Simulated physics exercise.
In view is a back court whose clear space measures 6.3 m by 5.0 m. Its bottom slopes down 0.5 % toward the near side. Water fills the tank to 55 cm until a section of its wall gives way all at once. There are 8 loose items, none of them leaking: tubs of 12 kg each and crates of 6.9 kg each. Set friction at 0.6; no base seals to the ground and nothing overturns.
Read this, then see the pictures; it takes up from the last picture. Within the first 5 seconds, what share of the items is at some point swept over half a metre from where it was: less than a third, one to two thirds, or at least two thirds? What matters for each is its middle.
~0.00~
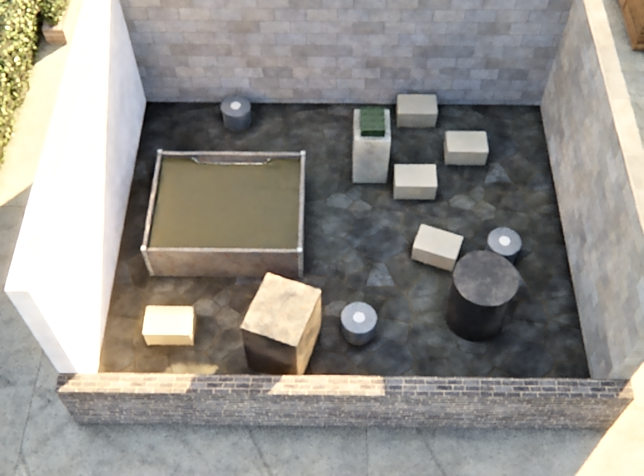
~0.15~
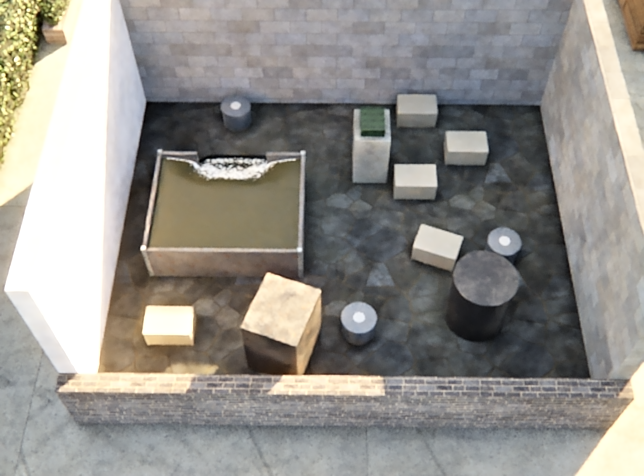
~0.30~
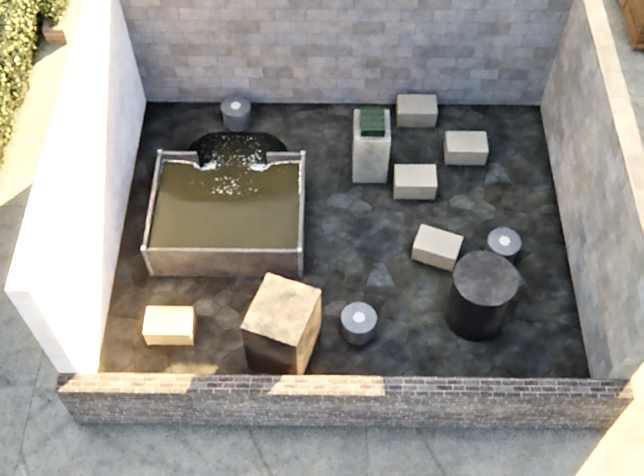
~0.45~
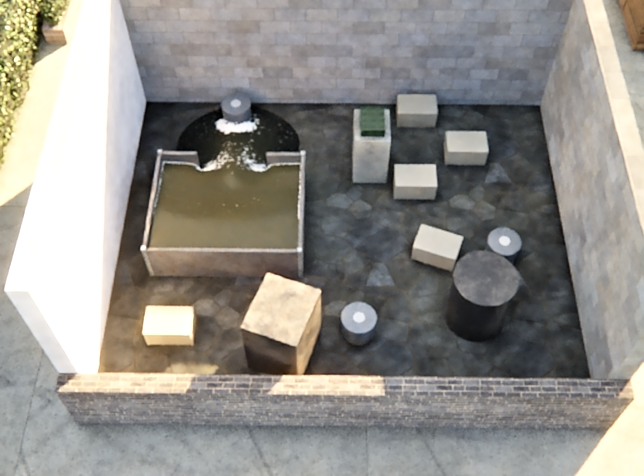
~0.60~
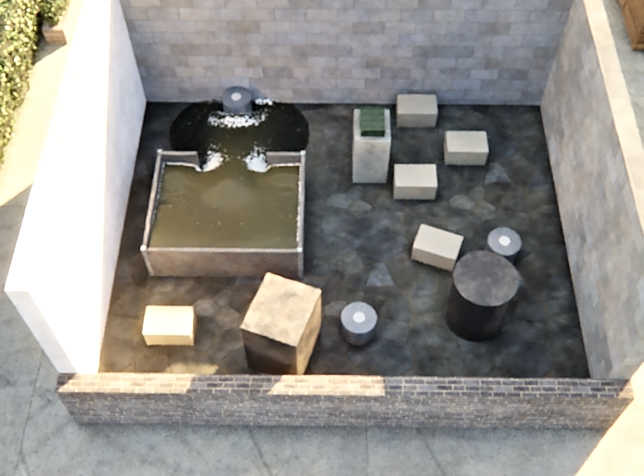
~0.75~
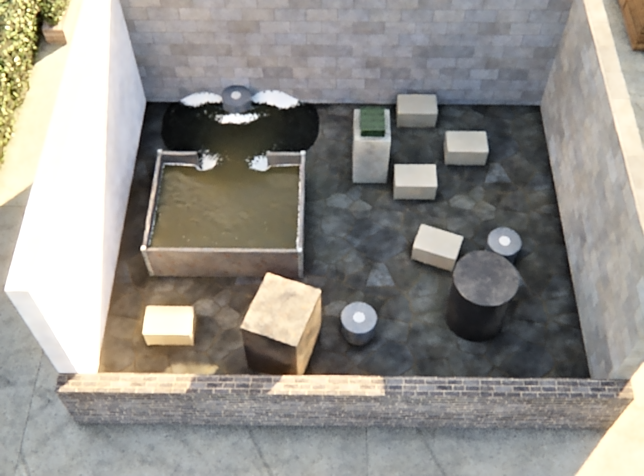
Middle band.
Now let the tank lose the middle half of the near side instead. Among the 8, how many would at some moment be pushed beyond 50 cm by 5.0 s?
Then the count would be 1.
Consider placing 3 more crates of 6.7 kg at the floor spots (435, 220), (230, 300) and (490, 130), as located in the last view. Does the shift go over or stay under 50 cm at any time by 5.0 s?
In that order: Short of it, under, over.
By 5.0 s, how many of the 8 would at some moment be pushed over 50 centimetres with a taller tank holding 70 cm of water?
With that change, 3 of them.
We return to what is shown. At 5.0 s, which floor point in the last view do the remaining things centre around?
That lands at roughly (385, 247).
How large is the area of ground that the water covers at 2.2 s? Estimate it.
Wet: Near 11.5 m2.
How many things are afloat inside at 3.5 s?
My tally comes to 2.
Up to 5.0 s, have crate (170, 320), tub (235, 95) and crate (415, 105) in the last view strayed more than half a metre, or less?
The first is inside the limit, the second beyond the limit, and the third beyond the limit.
After 1.1 s 0 of 8 are over 50 cm from their spots; 1 afloat.
After 2.2 s 1 of 8 are over 50 cm from their spots; 1 afloat.
After 3.5 s 3 of 8 are over 50 cm from their spots; 2 afloat.
After 5.0 s 3 of 8 are over 50 cm from their spots, and 3 have been at some point; 2 afloat.
